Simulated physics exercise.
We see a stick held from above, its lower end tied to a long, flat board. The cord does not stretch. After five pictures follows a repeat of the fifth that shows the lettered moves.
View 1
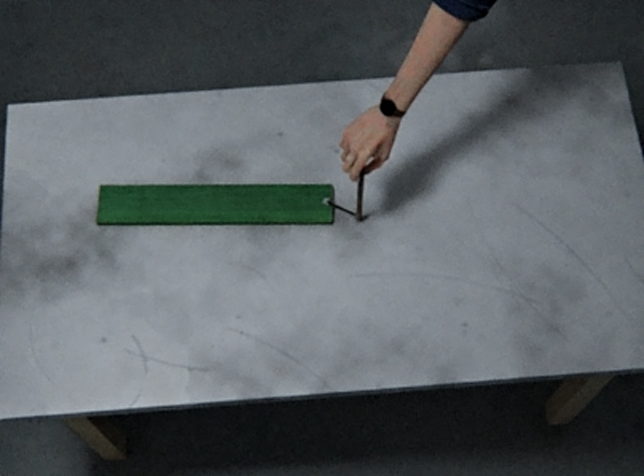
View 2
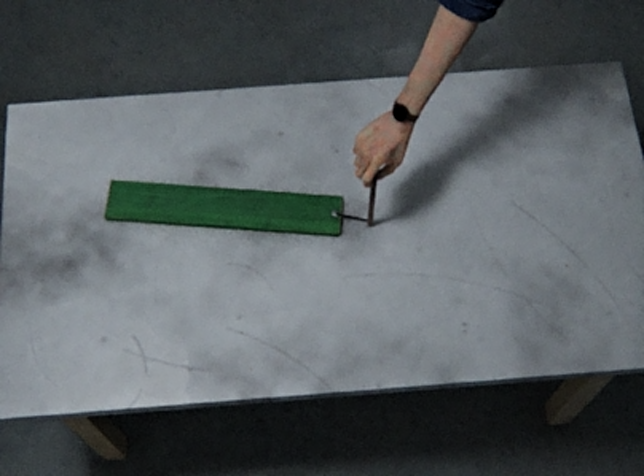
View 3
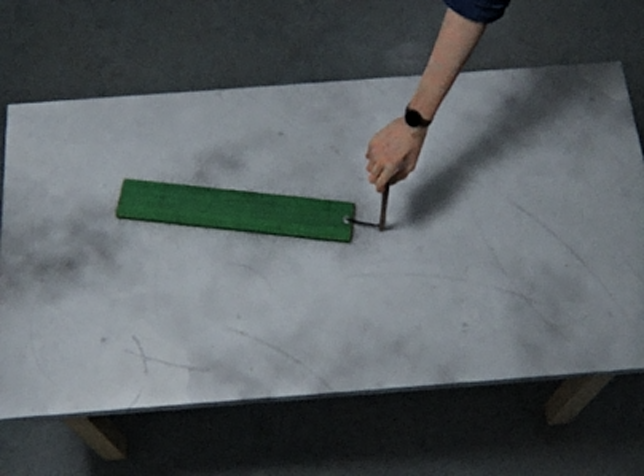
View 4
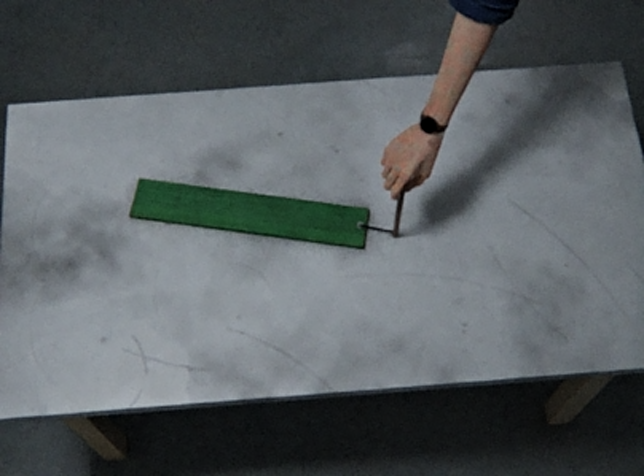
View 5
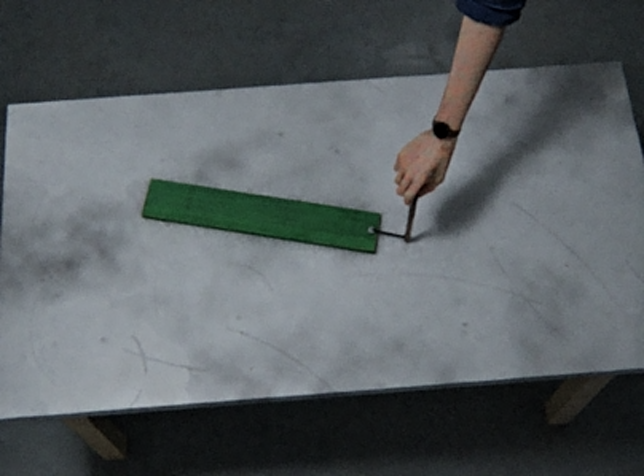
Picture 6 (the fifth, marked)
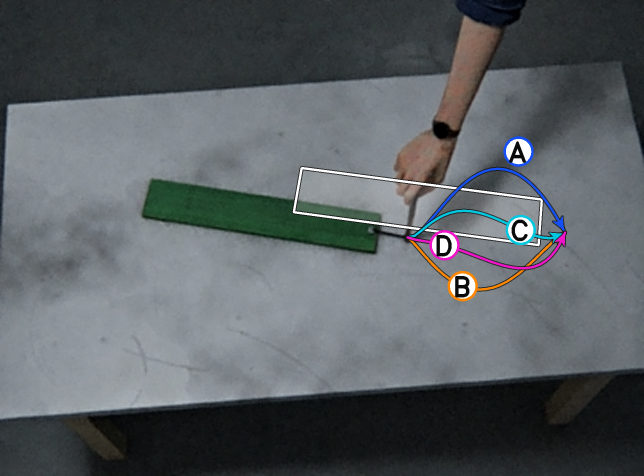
On a pale, smudged tabletop, a hand wearing a dark watch held a stick tied by a short cord to a long green board and dragged it a little way right, the board tilting slightly.
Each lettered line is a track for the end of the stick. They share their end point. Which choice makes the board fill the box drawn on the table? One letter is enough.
Line A does it.
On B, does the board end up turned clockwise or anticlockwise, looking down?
On that path, anticlockwise.
On the marked copy, A from (407, 237) via (484, 171) to (564, 230); B from (407, 237) via (493, 288) to (565, 232); C from (407, 237) via (486, 215) to (563, 234); D from (407, 237) via (496, 263) to (565, 232); the outline at (418, 206).
Taking A. A third of the way, foot of the stick (459, 188), middle of the board (314, 207).
Two thirds of the way, foot of the stick (527, 182), middle of the board (382, 195).
When it is over, foot of the stick (565, 233), middle of the board (418, 205); it lies in the outline.
As for the rest, B leaves its middle at (416, 241); C leaves its middle at (415, 222); D leaves its middle at (417, 237).
